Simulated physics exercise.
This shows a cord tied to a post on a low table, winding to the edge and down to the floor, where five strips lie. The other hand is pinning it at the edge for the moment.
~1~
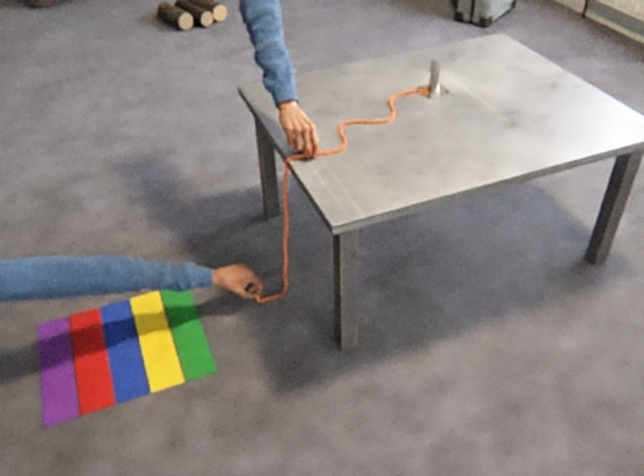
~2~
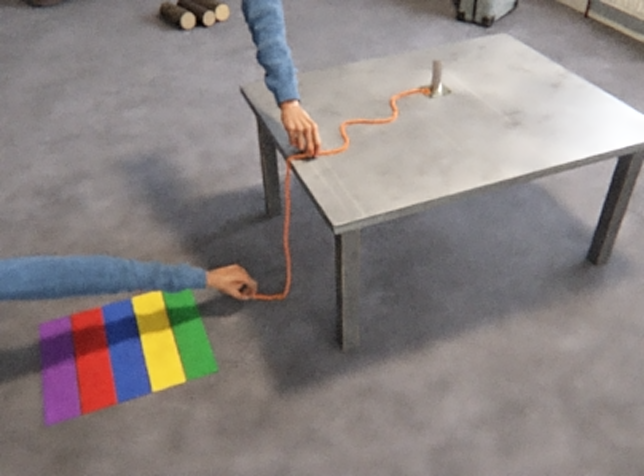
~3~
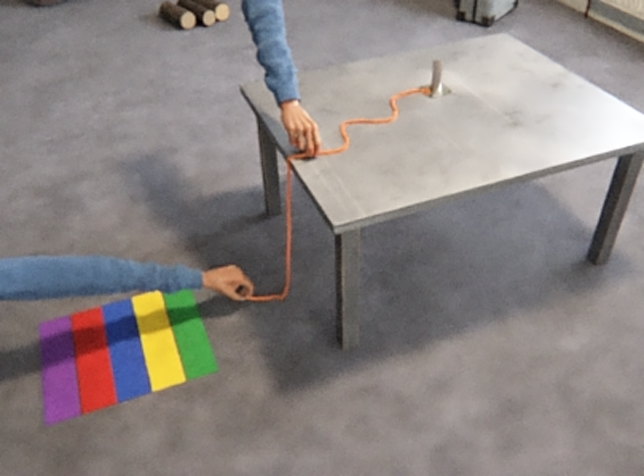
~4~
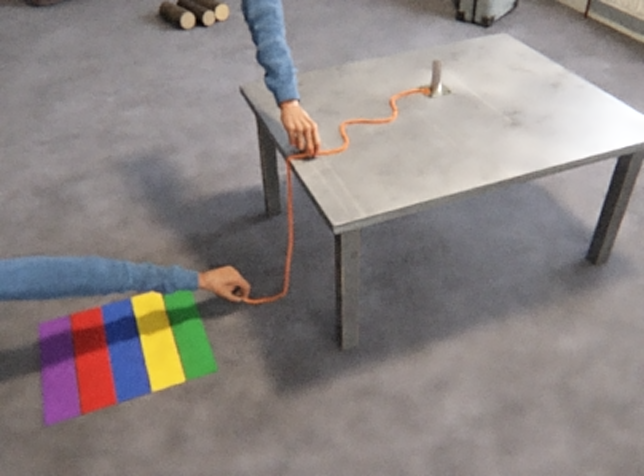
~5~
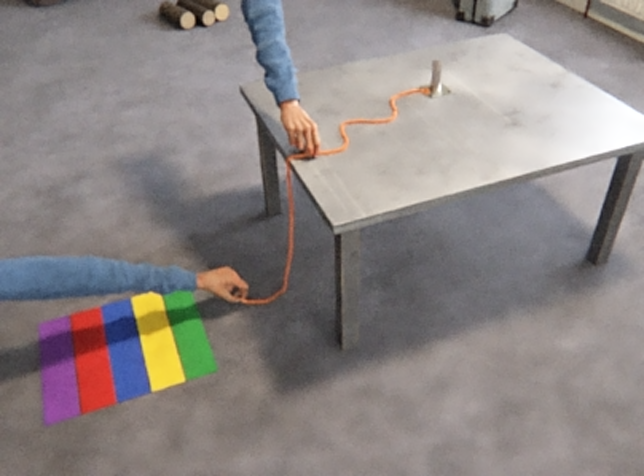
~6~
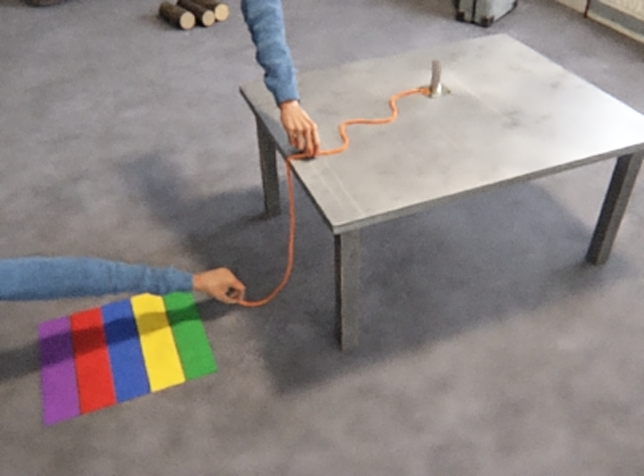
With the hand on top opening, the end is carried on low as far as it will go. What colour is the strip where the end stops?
It is red.
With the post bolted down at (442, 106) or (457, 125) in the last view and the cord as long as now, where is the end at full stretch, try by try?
Try 1 gives (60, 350) and try 2 gives (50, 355).
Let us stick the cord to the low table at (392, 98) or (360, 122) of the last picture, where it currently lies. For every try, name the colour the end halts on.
The end stops on red and then on blue.
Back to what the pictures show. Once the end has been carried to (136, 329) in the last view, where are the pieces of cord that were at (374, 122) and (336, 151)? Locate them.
At (348, 126), then (283, 165).
A little later, end near (136, 329); over blue.
Next, end near (101, 339); over red.
When it is tight, end near (82, 344); over red. The end stops over the red strip.
